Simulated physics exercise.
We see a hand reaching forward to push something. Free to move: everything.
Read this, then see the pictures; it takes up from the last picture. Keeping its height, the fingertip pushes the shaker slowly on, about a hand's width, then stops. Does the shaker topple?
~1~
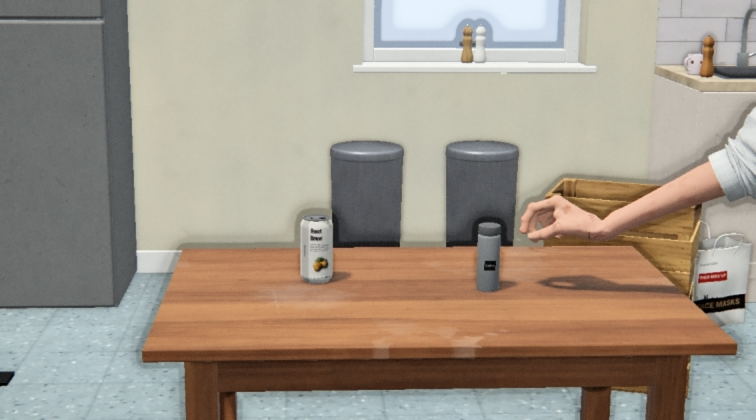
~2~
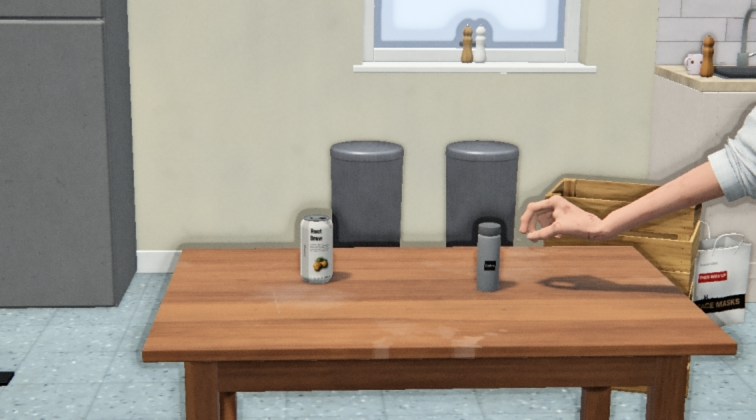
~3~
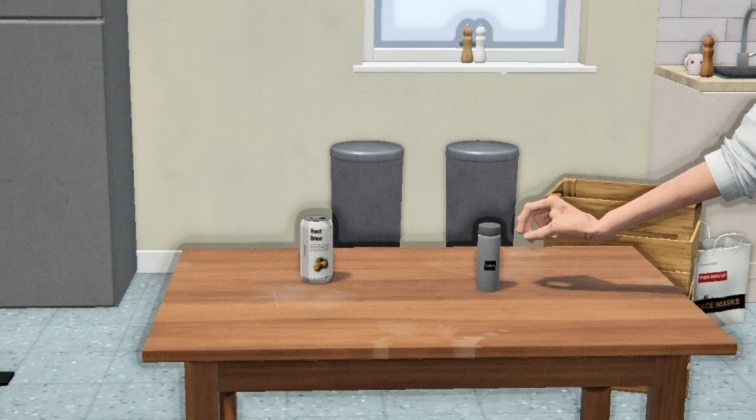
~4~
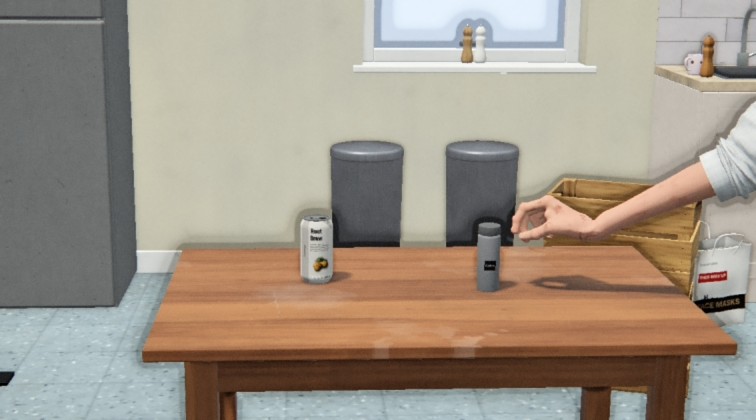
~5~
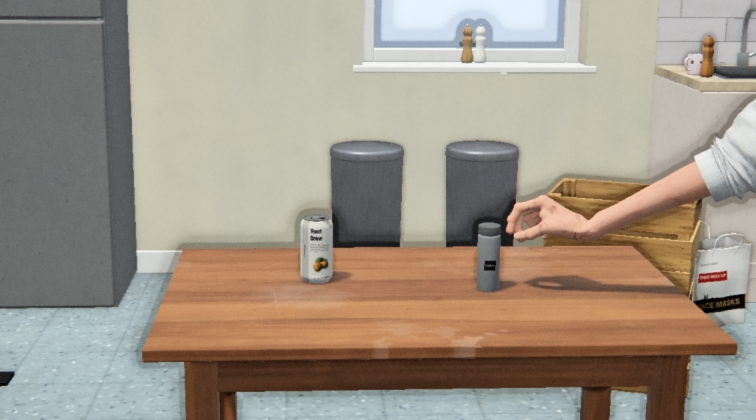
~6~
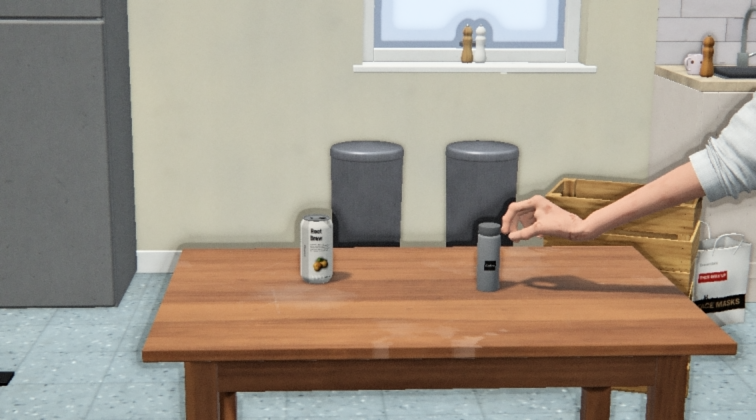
Yes - knocked over.
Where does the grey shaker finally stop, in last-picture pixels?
Pretty much around (439, 279), I'd say.
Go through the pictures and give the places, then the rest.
In the first picture, grey shaker (489, 257).
In the second picture, grey shaker (489, 257).
In the third picture, grey shaker (489, 257).
In the fourth picture, grey shaker (489, 257).
In the fifth picture, grey shaker (489, 257).
In the sixth picture, grey shaker (489, 257).
Then, 0.50 s on from there, grey shaker turned 29° from how it was put near (471, 256).
Then, 0.70 s on from there, grey shaker on its side near (441, 279).
In the end, toppled on the table, grey shaker. At the end, from the last picture's camera, grey shaker near (439, 278).
